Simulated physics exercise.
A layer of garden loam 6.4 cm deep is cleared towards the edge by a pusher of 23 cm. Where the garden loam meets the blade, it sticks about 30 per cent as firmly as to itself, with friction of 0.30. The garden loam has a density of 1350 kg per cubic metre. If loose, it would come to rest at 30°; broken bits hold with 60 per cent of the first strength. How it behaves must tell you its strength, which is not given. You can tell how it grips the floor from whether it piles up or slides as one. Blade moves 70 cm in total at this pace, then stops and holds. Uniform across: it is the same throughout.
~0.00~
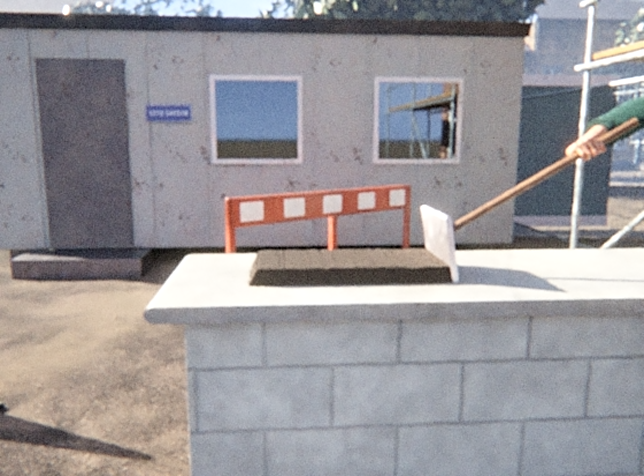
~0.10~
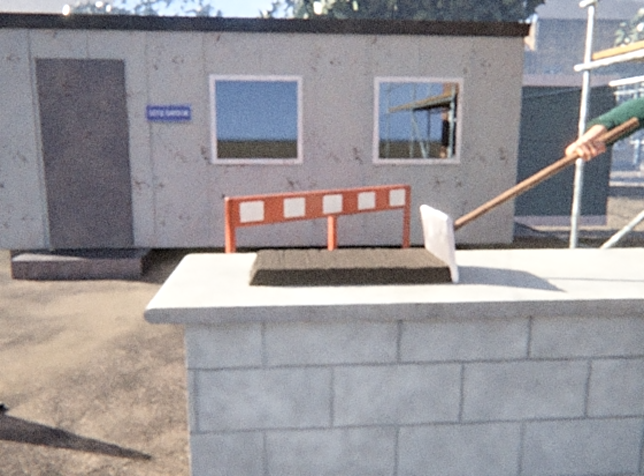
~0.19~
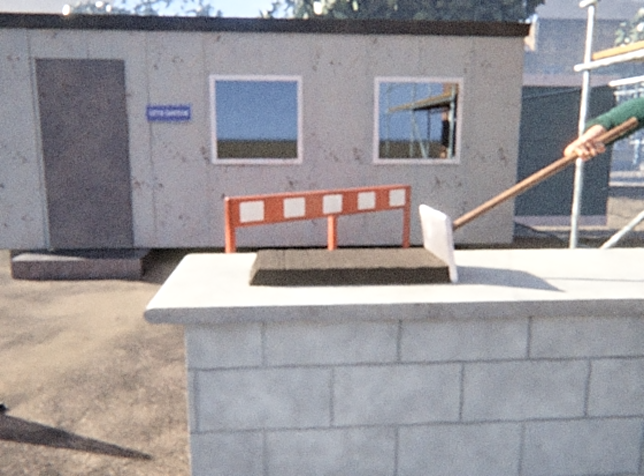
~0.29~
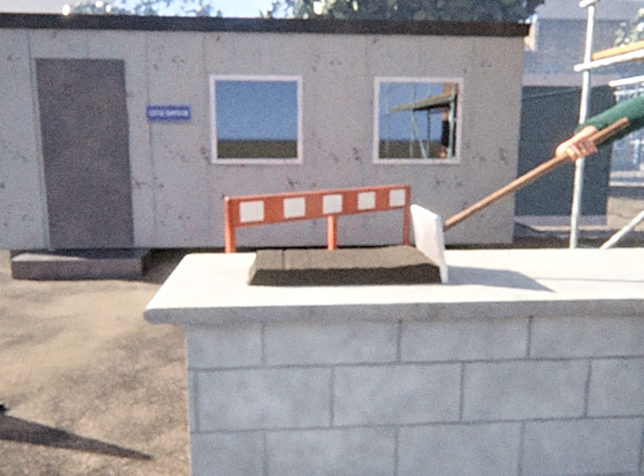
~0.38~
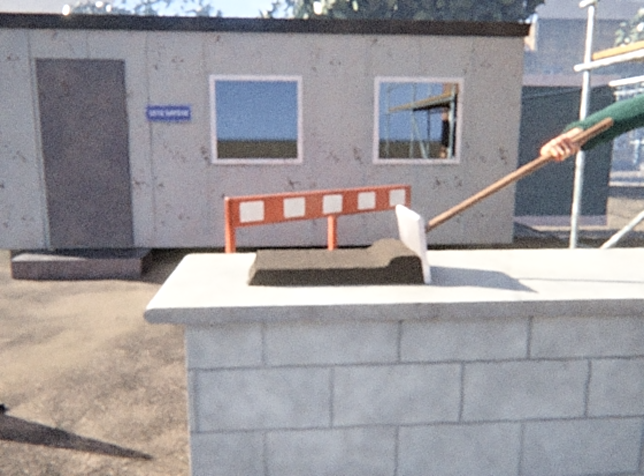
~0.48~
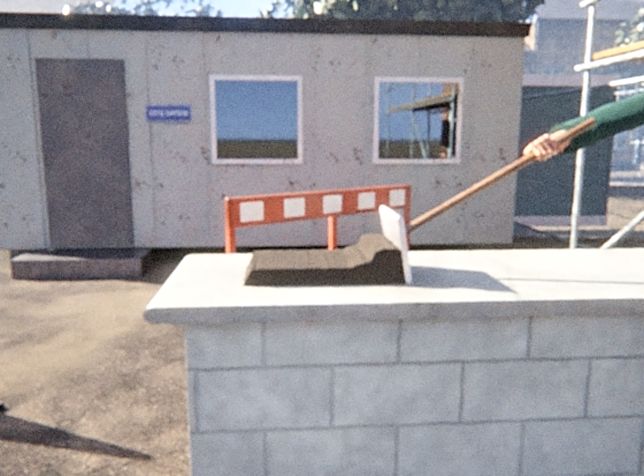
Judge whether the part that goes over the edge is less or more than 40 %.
The answer is less.
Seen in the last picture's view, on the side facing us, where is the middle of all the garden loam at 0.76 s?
It comes out near (286, 274), give or take.
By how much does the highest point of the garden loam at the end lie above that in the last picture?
The gap comes to roughly 1.0 centimetres.
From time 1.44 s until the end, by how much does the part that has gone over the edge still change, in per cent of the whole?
Change until the end comes to some 6 %.
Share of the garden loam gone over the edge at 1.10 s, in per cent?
Around 0 %.
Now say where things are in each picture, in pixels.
In the first picture, foot of the blade at (453, 283), not yet moved; front end of the garden loam at (250, 285), piled 6.1 cm high.
In the second picture, foot of the blade at (453, 283), not yet moved; front end of the garden loam at (250, 285), piled 6.1 cm high.
In the third picture, foot of the blade at (452, 283), moved 5 mm; front end of the garden loam at (250, 285), piled 6.1 cm high.
In the fourth picture, foot of the blade at (443, 283), moved 4.0 cm; front end of the garden loam at (249, 285), piled 7.5 cm high.
In the fifth picture, foot of the blade at (425, 283), moved 10 cm; front end of the garden loam at (249, 285), piled 11 cm high.
In the sixth picture, foot of the blade at (406, 284), moved 18 cm; front end of the garden loam at (245, 285), piled 13 cm high.
By 0.76 s, 0 % has gone over the edge.
By 1.10 s, 0 % has gone over the edge.
By 1.44 s, 24 % has gone over the edge.
By 1.77 s, 30 % has gone over the edge.
By 1.87 s, at the end, 30 % has gone over the edge.
